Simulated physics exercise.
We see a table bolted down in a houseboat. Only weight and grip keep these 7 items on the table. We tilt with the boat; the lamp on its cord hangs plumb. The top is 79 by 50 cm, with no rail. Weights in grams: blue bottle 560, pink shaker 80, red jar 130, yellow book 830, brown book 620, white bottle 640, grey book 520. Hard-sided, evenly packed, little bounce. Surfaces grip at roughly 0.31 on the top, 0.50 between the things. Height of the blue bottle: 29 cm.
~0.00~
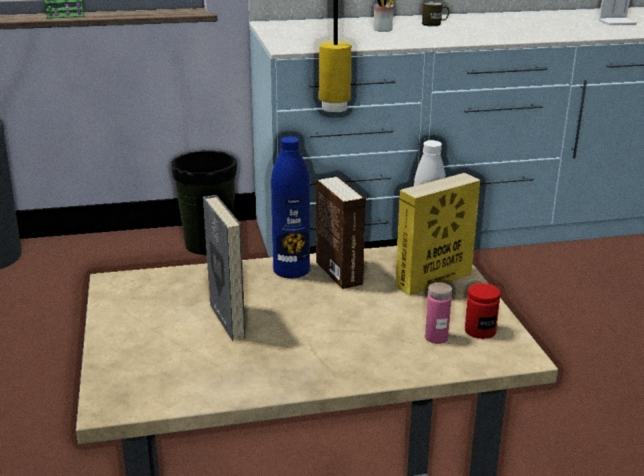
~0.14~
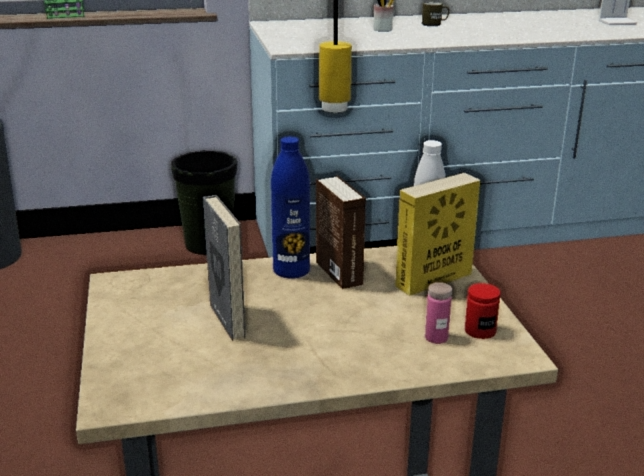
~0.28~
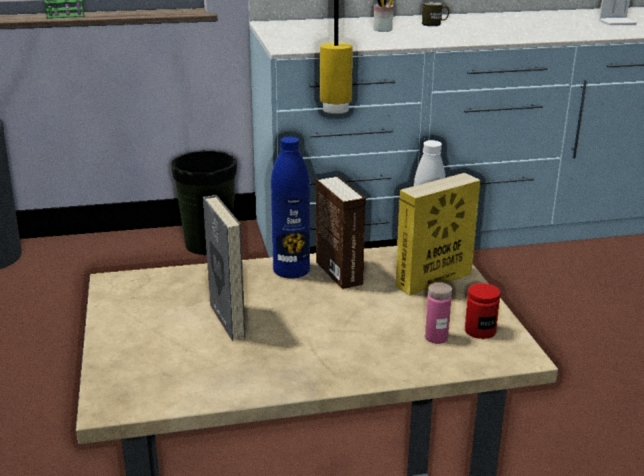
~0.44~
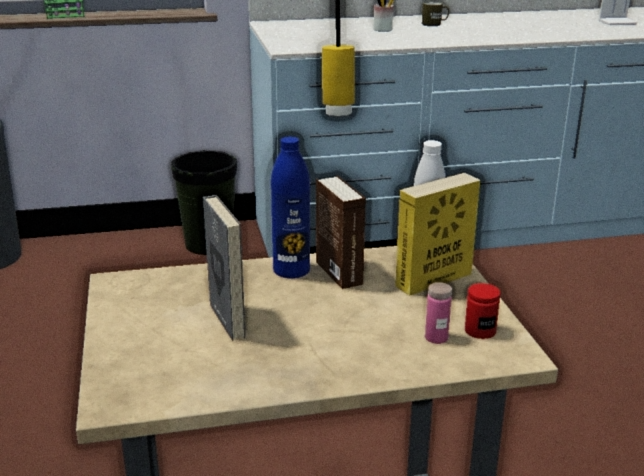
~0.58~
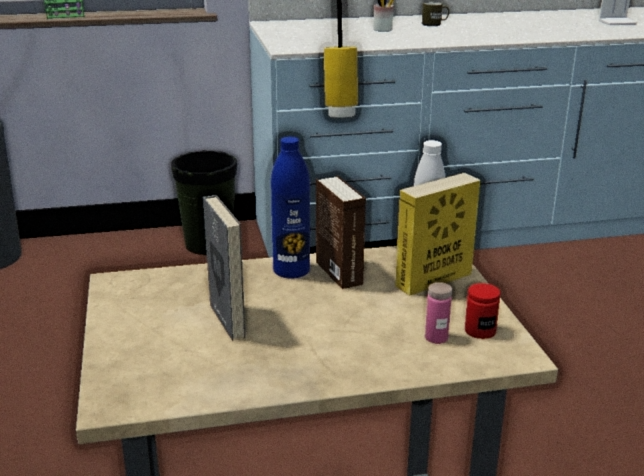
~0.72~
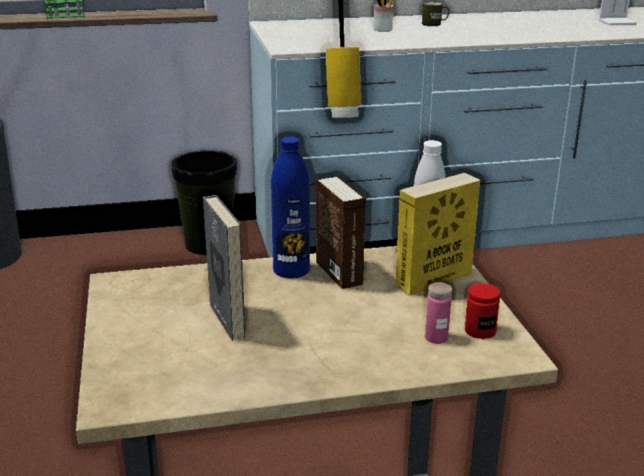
A pale rectangular table stands in a room with blue drawers, a white counter and a dark bin behind it, seen from slightly above by a steady view. On it are a grey book at left, a blue bottle and brown book mid-back, a yellow book before a white bottle, and a pink shaker beside a red jar. The yellow hanging lamp drifts slightly right while everything else stays still.
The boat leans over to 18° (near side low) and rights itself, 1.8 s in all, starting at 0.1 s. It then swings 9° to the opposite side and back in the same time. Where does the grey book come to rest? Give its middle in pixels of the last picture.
Resting place of the grey book: (225, 270).
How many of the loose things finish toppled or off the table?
In all, 5.
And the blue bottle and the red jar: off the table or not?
The blue bottle ends on the table; the red jar finishes off the table.
By 1.32 s, boat heeled 13°, near side down; yellow book on its side; white bottle rocked 44° off its seat; red jar 6 cm from its spot.
By 1.62 s, boat heeled 4°, near side down; red jar now off the table; yellow book on its side; white bottle rocked 75° off its seat.
By 1.82 s, boat level; blue bottle rocked 66° off its seat; yellow book on its side; white bottle on its side.
By 2.22 s, boat heeled 3°, far side down; blue bottle on its side; yellow book on its side; white bottle on its side.
When it is over (4.2 s), off the table, red jar; lying over on the table, blue bottle, pink shaker, yellow book and white bottle; the other 2 within 5 cm of the start. In the last view, grey book near (225, 270).
